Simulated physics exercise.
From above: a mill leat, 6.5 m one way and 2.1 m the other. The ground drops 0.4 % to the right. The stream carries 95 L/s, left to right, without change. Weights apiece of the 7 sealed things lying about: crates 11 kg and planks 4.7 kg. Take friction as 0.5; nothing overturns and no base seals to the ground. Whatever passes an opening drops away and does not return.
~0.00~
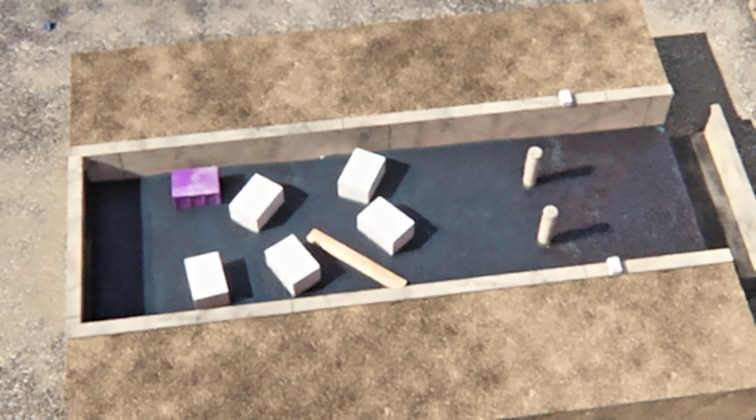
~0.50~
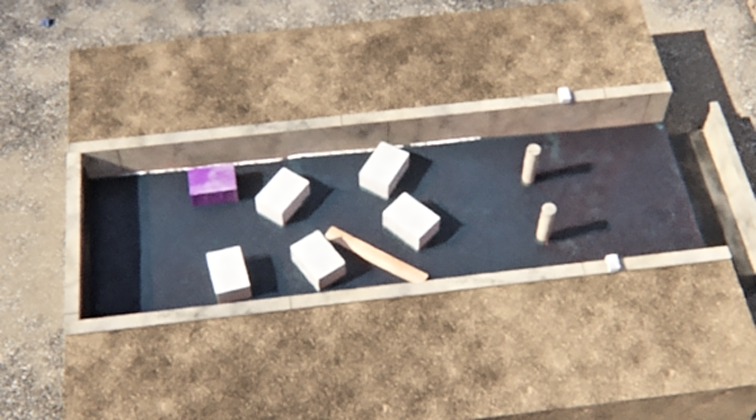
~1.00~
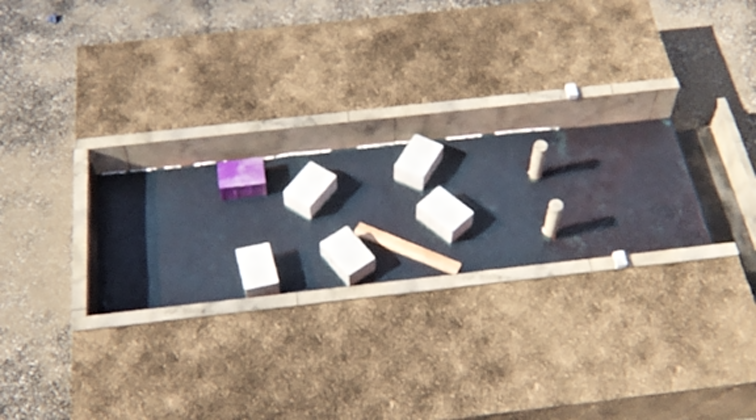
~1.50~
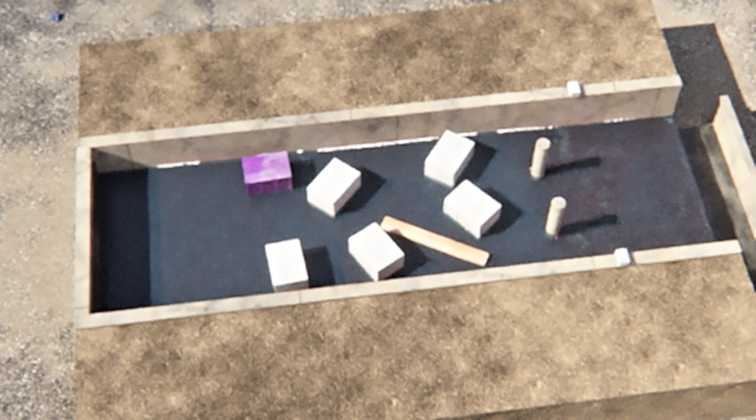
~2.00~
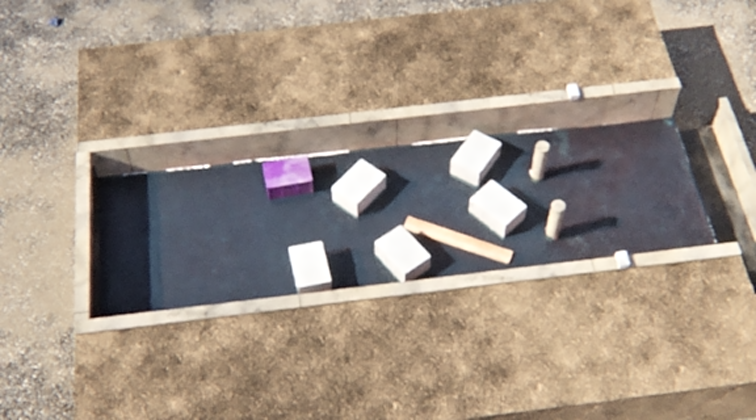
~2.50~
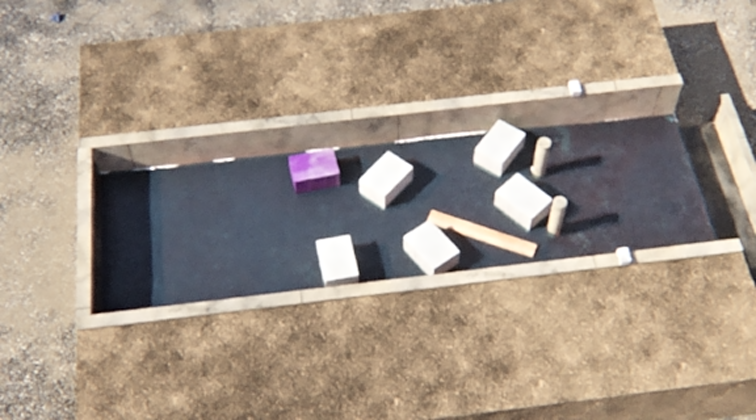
The footage shows a purple crate, five white blocks and a wooden plank drifting steadily rightward together along a dark, straight-walled channel seen from above, with the leading white blocks drawing close to two upright posts.
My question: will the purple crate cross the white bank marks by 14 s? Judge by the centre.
The purple crate gets past.
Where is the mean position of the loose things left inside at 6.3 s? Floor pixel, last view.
Near (577, 212).
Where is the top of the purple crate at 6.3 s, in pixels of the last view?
At about (495, 152).
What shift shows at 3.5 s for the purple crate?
Roughly 200 cm by then.
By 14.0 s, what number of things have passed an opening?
By then 7.
After 3.5 s the purple crate is near (368, 159), 1.8 m from its start, afloat; 0 of 7 are over the mark; 6 afloat.
After 6.3 s the purple crate is near (495, 152), 3.2 m from its start, afloat; 4 of 7 are over the mark; 4 afloat.
After 10.0 s the purple crate is near (667, 122), 5.2 m from its start, aground; 7 of 7 are over the mark; 0 afloat.
After 14.0 s the purple crate has gone out; 7 of 7 are over the mark; 0 afloat.
